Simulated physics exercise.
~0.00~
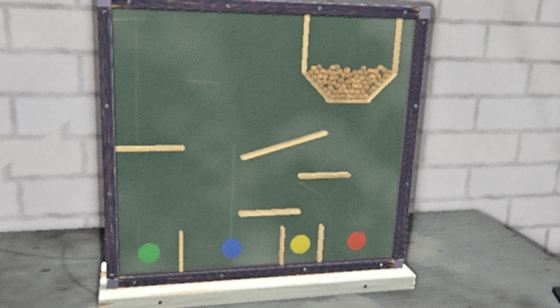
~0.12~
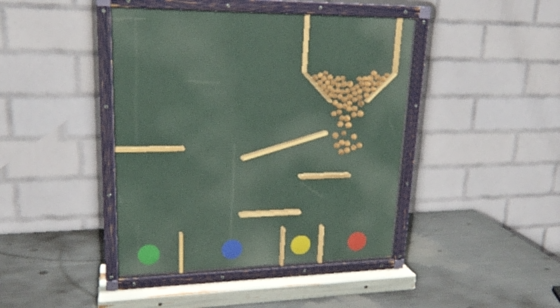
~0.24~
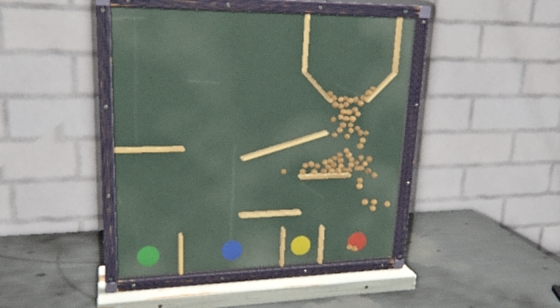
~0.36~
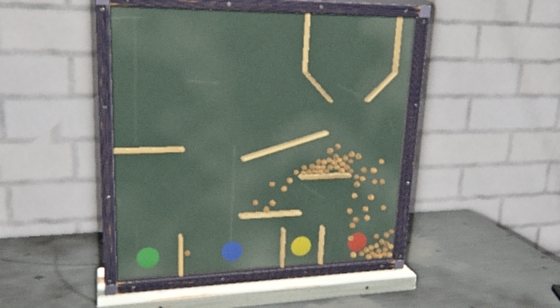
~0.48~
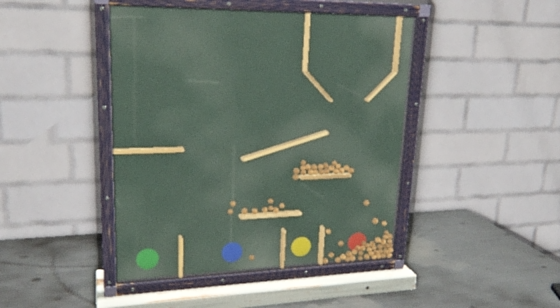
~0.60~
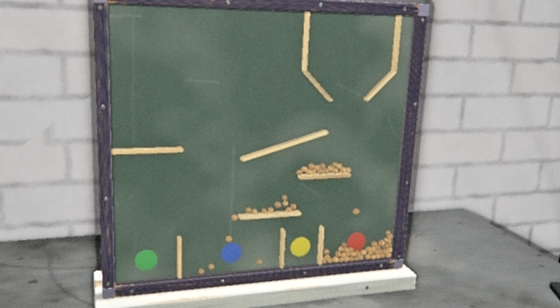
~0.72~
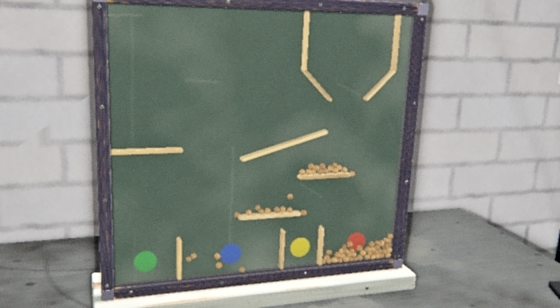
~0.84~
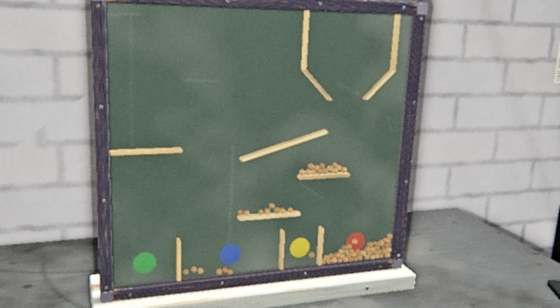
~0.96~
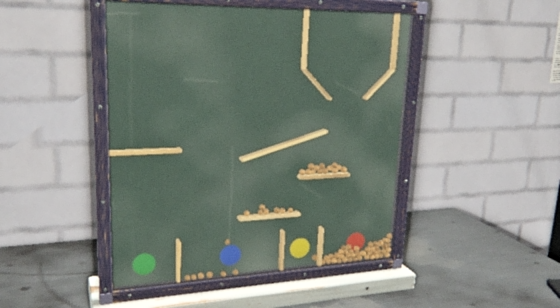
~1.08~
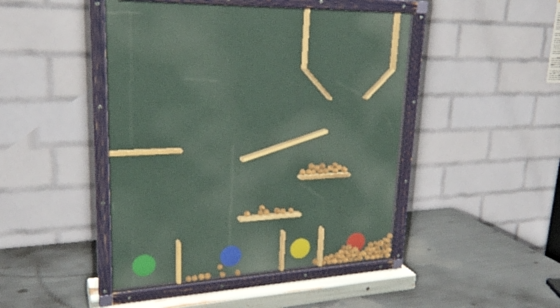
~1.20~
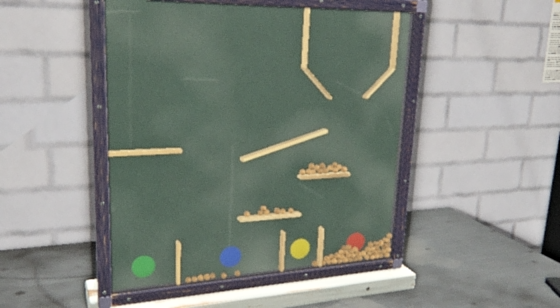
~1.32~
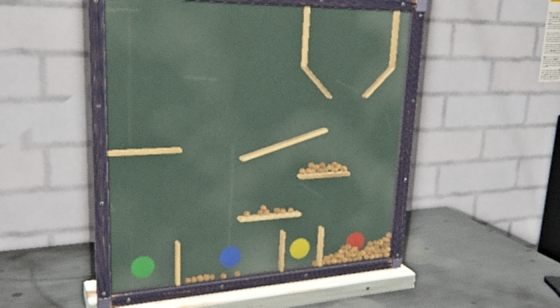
Against a white brick wall, on a grey surface, a dark-framed green panel is seen from the front as the view drifts slightly sideways. Small tan beads fill a hopper at the upper right, above wooden ledges and bins marked by green, blue, yellow and red dots. The beads pour from the hopper and pile onto the short ledge below, many spilling over its right end into the red bin. Others fall left onto the lowest ledge, and a few drop into the blue bin. Finally the beads rest, mostly in the red bin, with heaps left on two ledges and the green and yellow bins empty.
